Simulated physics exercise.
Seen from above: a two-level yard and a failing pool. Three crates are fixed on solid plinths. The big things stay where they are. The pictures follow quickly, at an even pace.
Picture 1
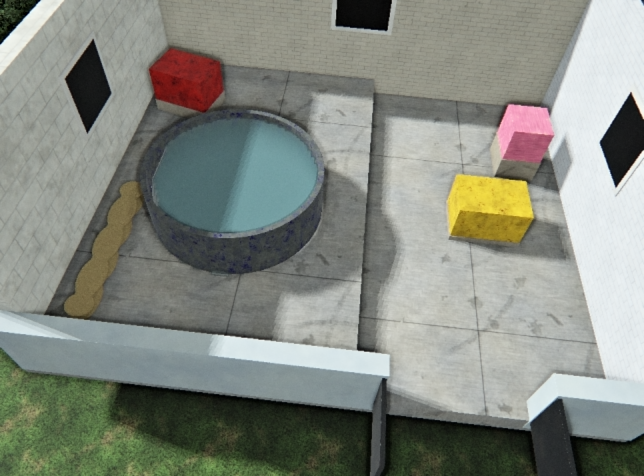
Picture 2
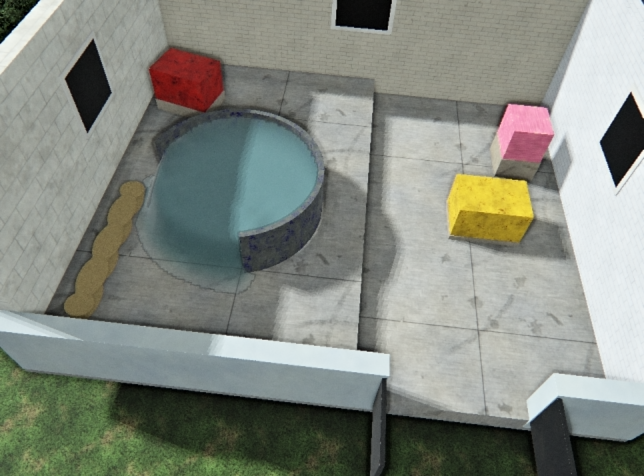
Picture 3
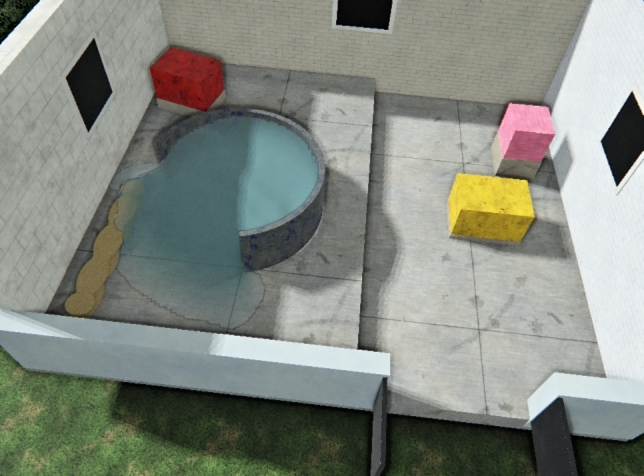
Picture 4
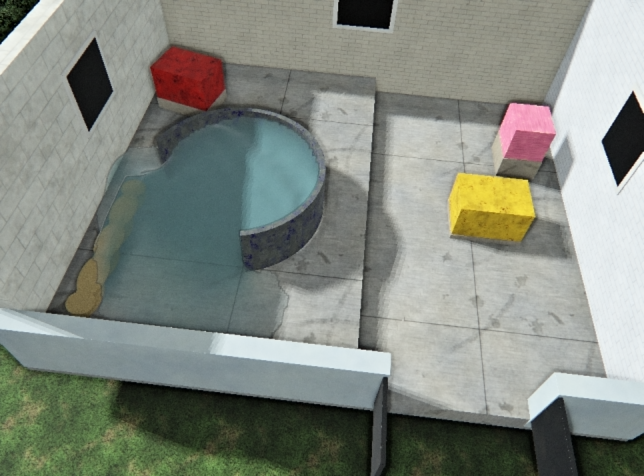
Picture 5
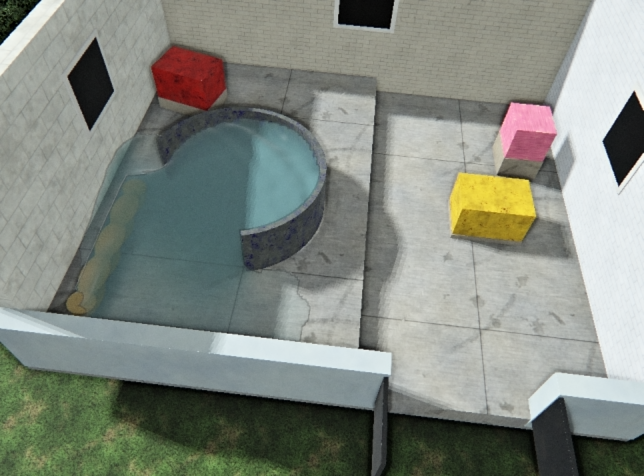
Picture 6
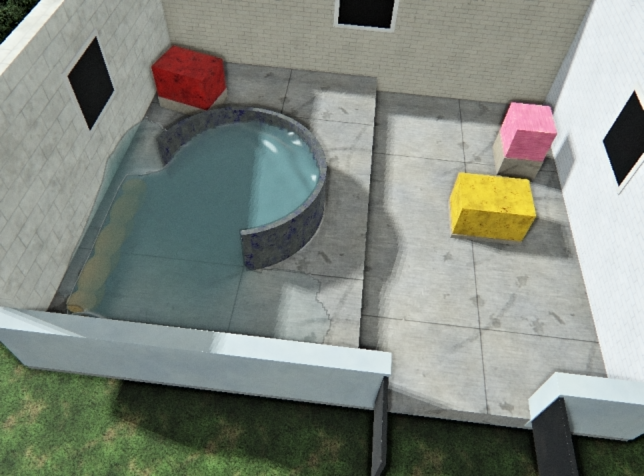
The video shows a walled yard with a round pool and red, yellow and pink blocks; the pool's near-left wall disappears, and water pours out, spreading across the left paving and over a row of tan round shapes.
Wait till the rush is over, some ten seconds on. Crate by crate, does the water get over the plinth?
The red crate gets wet; the yellow crate gets wet; the pink crate stays dry.
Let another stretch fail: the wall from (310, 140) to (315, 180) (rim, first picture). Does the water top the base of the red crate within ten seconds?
My reading: Red crate stays dry.
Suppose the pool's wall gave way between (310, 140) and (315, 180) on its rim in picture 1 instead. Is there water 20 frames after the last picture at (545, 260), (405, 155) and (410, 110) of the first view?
One after the other: Flooded, wet, awash.
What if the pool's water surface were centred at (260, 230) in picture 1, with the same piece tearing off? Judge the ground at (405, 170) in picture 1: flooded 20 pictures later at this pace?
At that place: Clear.
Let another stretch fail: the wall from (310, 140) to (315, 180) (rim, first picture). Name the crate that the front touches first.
I say the yellow crate.
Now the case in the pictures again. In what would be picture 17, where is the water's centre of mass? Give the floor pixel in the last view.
At about (190, 246).
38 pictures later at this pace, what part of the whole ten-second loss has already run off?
About 35 per cent.
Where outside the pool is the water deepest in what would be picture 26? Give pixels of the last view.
At about (144, 117).
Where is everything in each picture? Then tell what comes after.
The first frame shows still water in the pool at (234, 171).
In the second frame, water pours out at (165, 233) and has run to a hidden place.
In the third frame, the front is at (130, 170), out from the gap at (166, 233).
In the fourth frame, the front is at a hidden place, out from the gap at (167, 234).
In the fifth frame, the front is at a hidden place, out from the gap at (168, 234).
In the sixth frame, water pours out at (168, 233) and has run to a hidden place.
A moment on, water covers 20 % of the floor; the red crate water round its plinth, the yellow crate not reached, the pink crate not reached.
Next, water covers 35 % of the floor; the red crate water round its plinth, the yellow crate not reached, the pink crate not reached.
Then, water covers 60 % of the floor; the red crate water round its plinth, the yellow crate water round its plinth, the pink crate not reached.
Later, water covers 90 % of the floor; the red crate water round its plinth, the yellow crate water round its plinth, the pink crate water round its plinth.
In the end, water covers 90 % of the floor; the red crate was topped, the yellow crate was topped, the pink crate stayed above the water.
